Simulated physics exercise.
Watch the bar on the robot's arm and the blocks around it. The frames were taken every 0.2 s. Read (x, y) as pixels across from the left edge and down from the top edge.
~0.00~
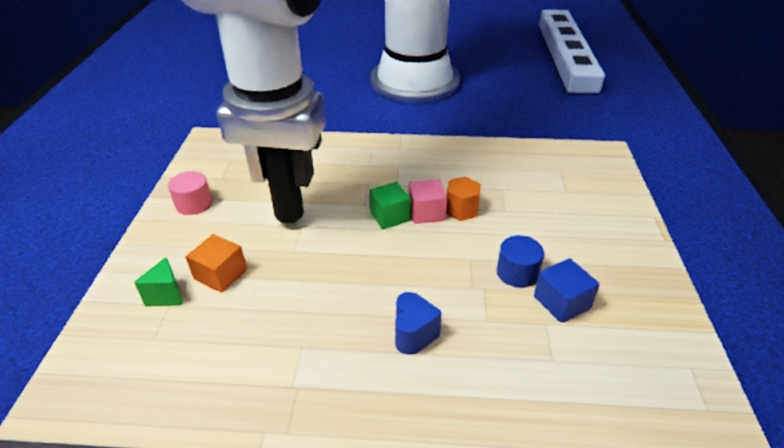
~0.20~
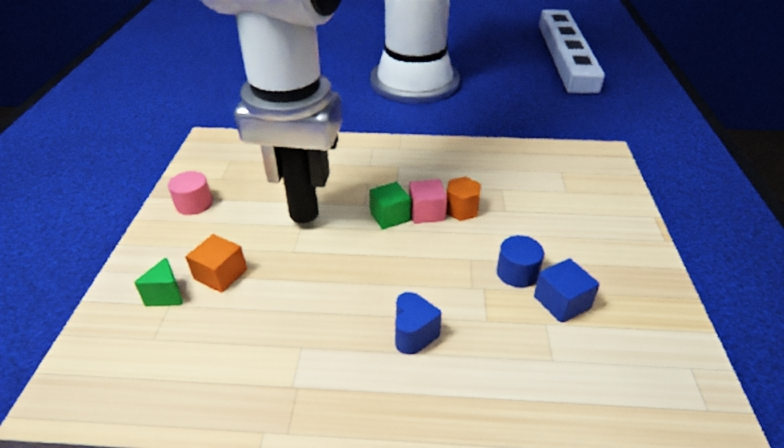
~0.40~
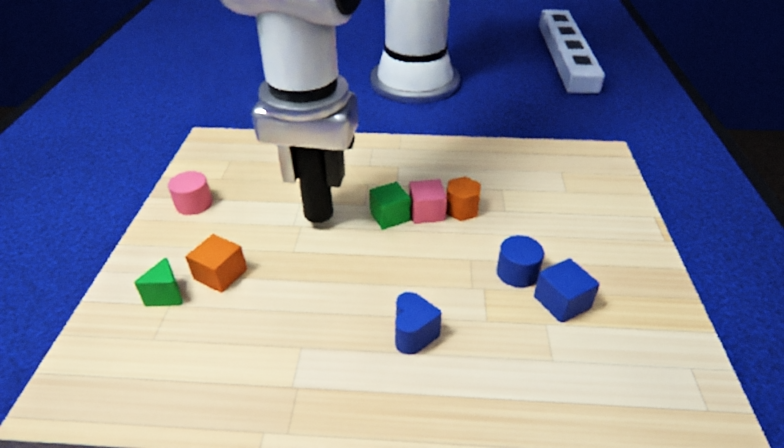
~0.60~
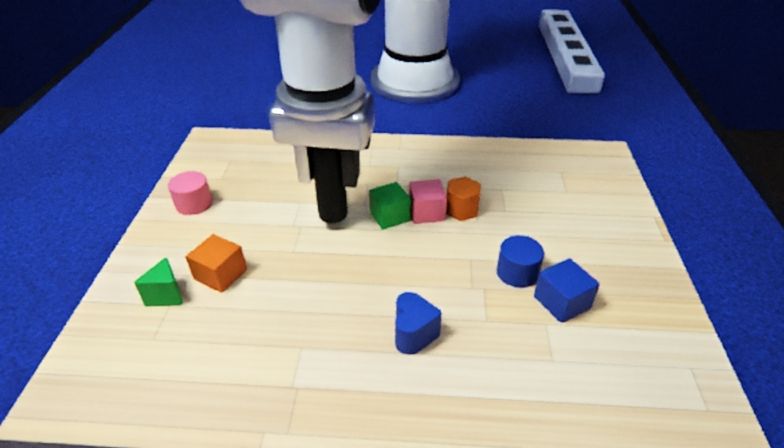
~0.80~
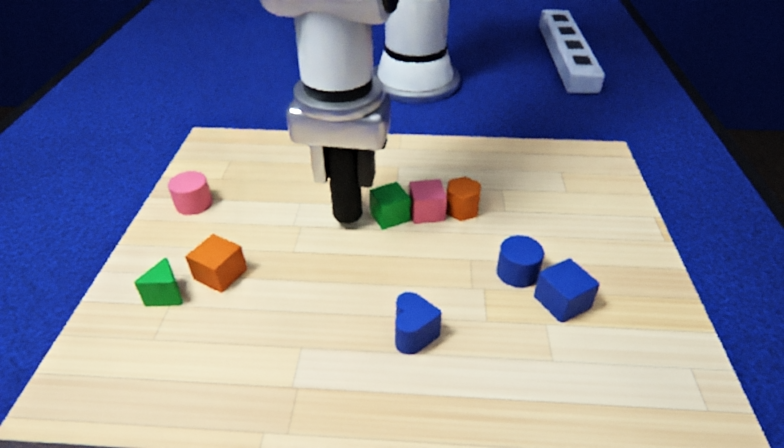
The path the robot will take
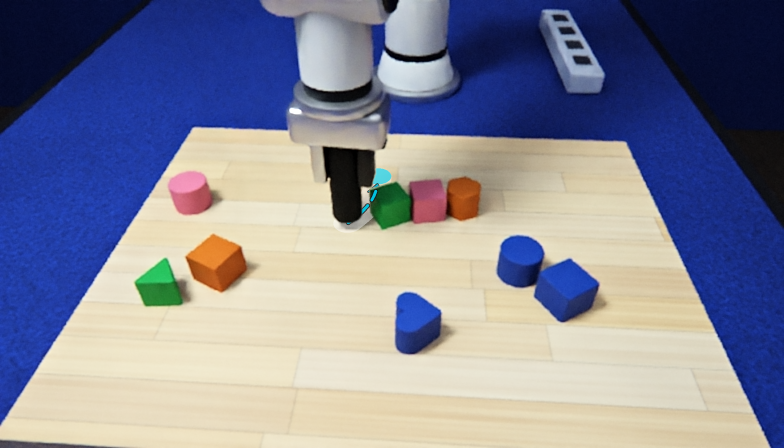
A robot arm slid its black bar steadily to the right across the wooden board until it was right beside the green block, while that block, the pink one and all the others stayed still.
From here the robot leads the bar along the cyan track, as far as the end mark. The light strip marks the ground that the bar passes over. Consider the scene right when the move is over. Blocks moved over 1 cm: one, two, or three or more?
Count: One.
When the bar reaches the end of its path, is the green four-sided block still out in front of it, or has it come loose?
The bar passes it.
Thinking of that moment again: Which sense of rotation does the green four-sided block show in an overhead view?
With the clock.
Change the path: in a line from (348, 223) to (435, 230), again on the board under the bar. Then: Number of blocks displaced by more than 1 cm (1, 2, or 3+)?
Here I'd predict at least three blocks moving more than 1 cm.
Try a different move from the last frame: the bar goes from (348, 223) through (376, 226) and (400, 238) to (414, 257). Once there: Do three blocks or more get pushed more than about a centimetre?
My answer is yes.
The line goes from (348, 223) through (366, 208) and (376, 192) to (378, 176).
What follows on the original path. Halfway along, bar (372, 192); green four-sided block (398, 186), turned 40° clockwise; pink four-sided block (432, 189), turned 15° clockwise.
At the end, bar (378, 169); green four-sided block (398, 186), turned 45° clockwise; pink four-sided block (432, 189), turned 15° clockwise.
